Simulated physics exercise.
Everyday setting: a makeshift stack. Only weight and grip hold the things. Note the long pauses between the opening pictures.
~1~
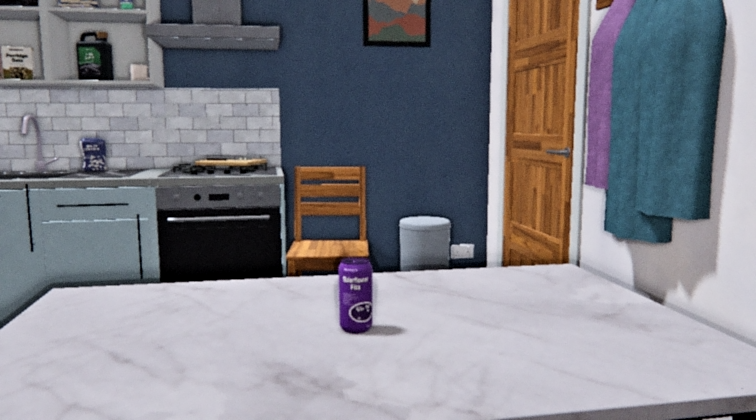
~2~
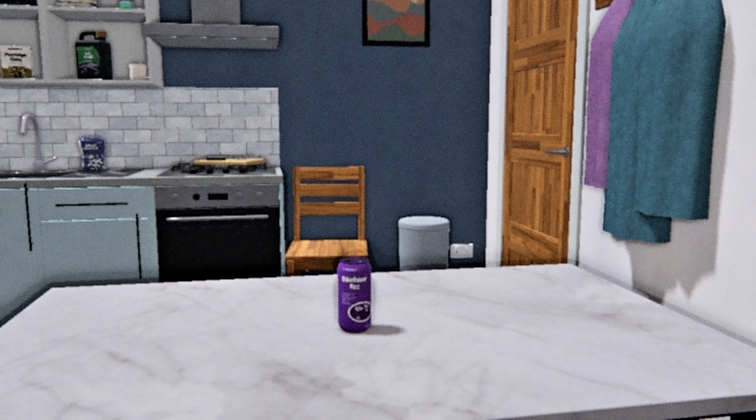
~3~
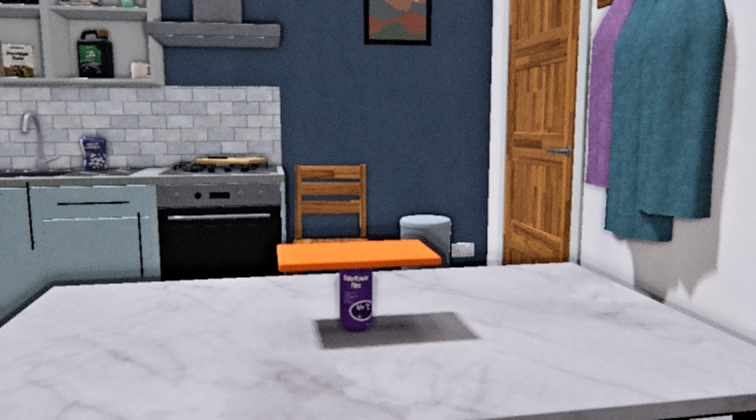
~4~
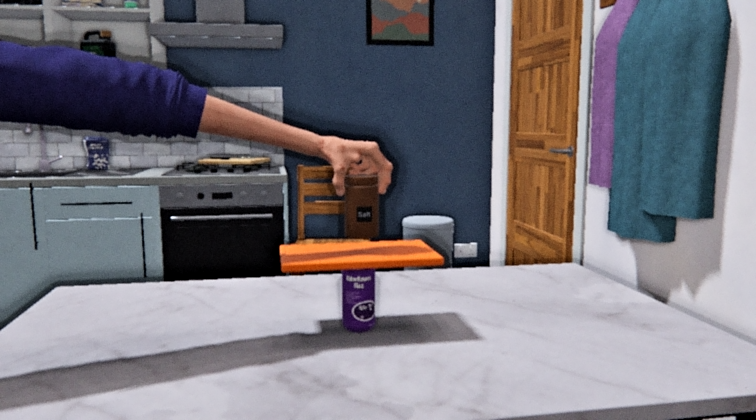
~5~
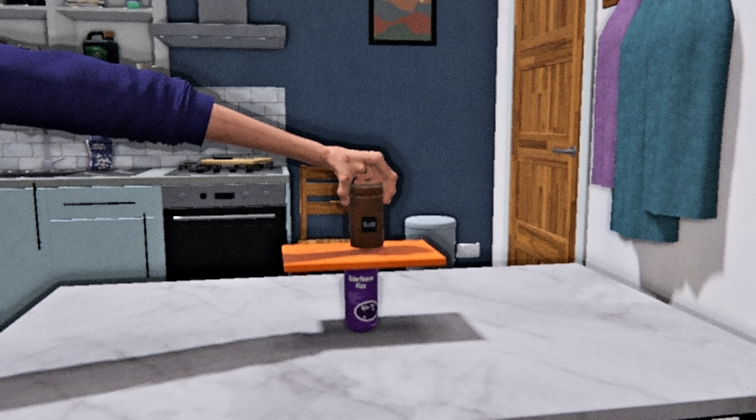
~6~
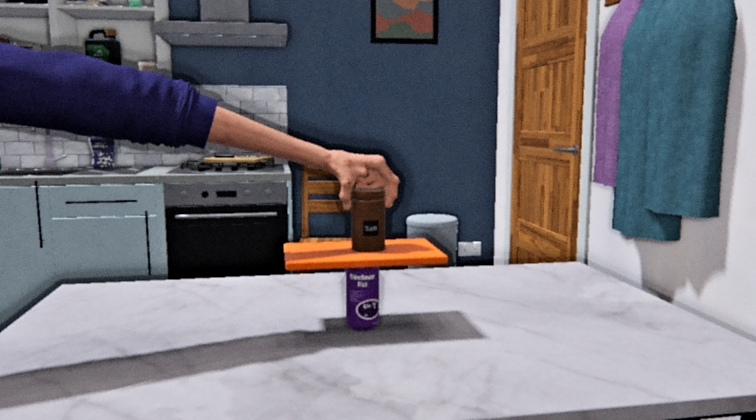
An arm in a dark blue sleeve reaches in from the left over a white marble table, seen from just above table height in a kitchen with pale blue cabinets and a wooden door at right. A purple can stands alone near the centre, then an orange board appears across its top. The hand lowers a brown jar onto the board and keeps hold, while the view shifts very slightly.
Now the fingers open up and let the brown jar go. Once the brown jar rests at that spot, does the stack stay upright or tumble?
I predict the stack will bear it.
Then, 0.50 s after the last picture, nothing has stirred.
Then, 1.30 s after the last picture, brown jar resting near (368, 220).
At rest, all 3 in place. Seen from the same camera at the end, brown jar near (368, 220). The stack stays up.
